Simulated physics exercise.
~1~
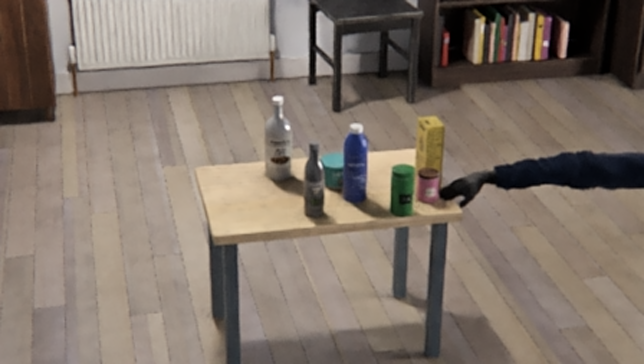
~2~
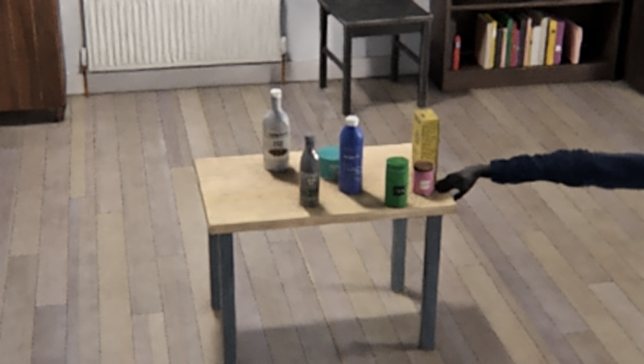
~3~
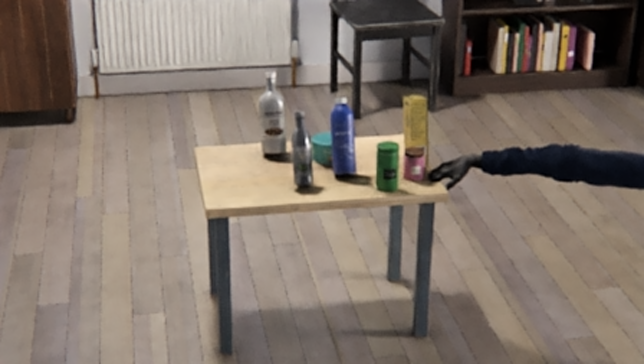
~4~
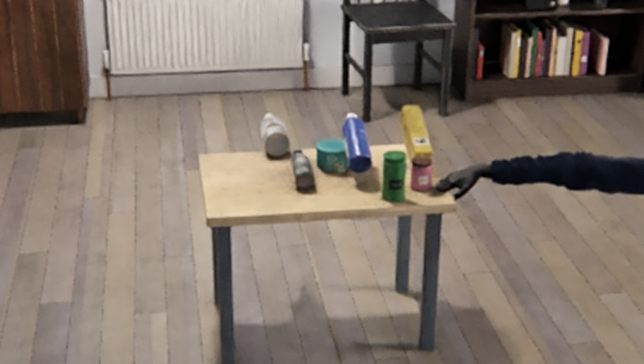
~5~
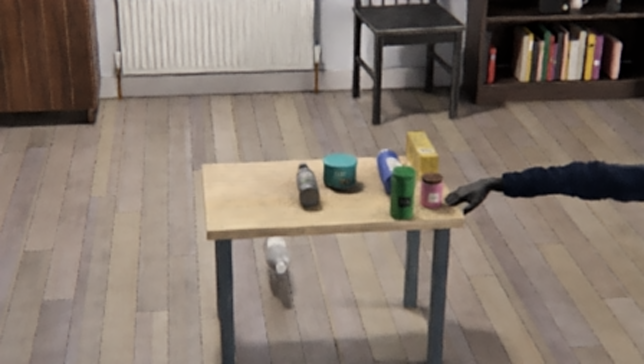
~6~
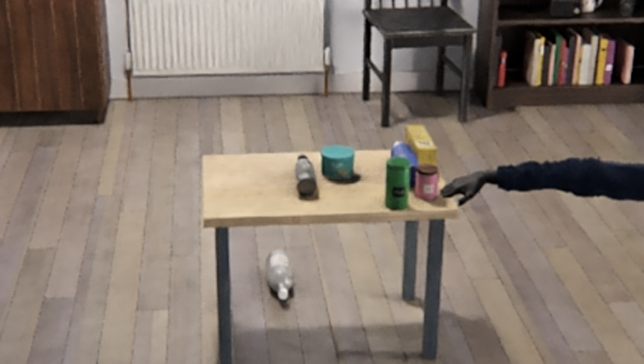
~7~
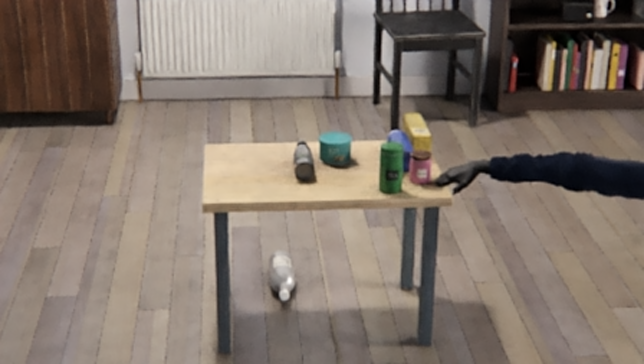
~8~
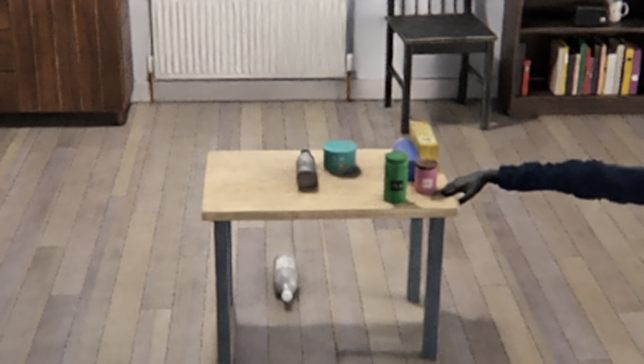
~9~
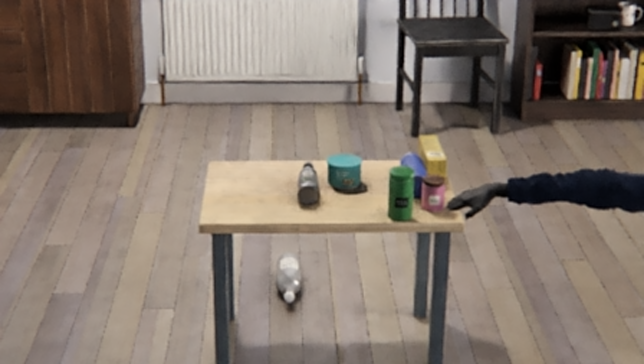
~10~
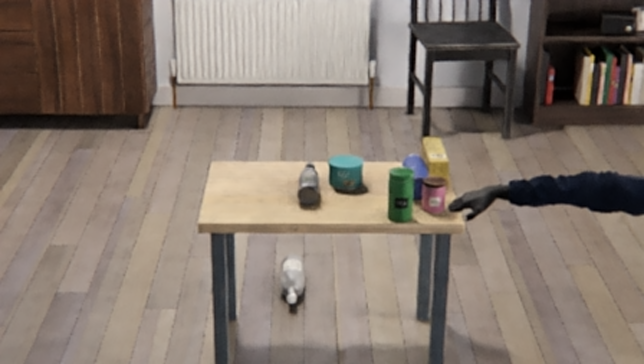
A dark-gloved hand held the edge of a small wooden table as it jolted, and two bottles and a yellow packet toppled over while a white bottle fell to the floor; the green jar, pink jar and turquoise tub stayed standing.
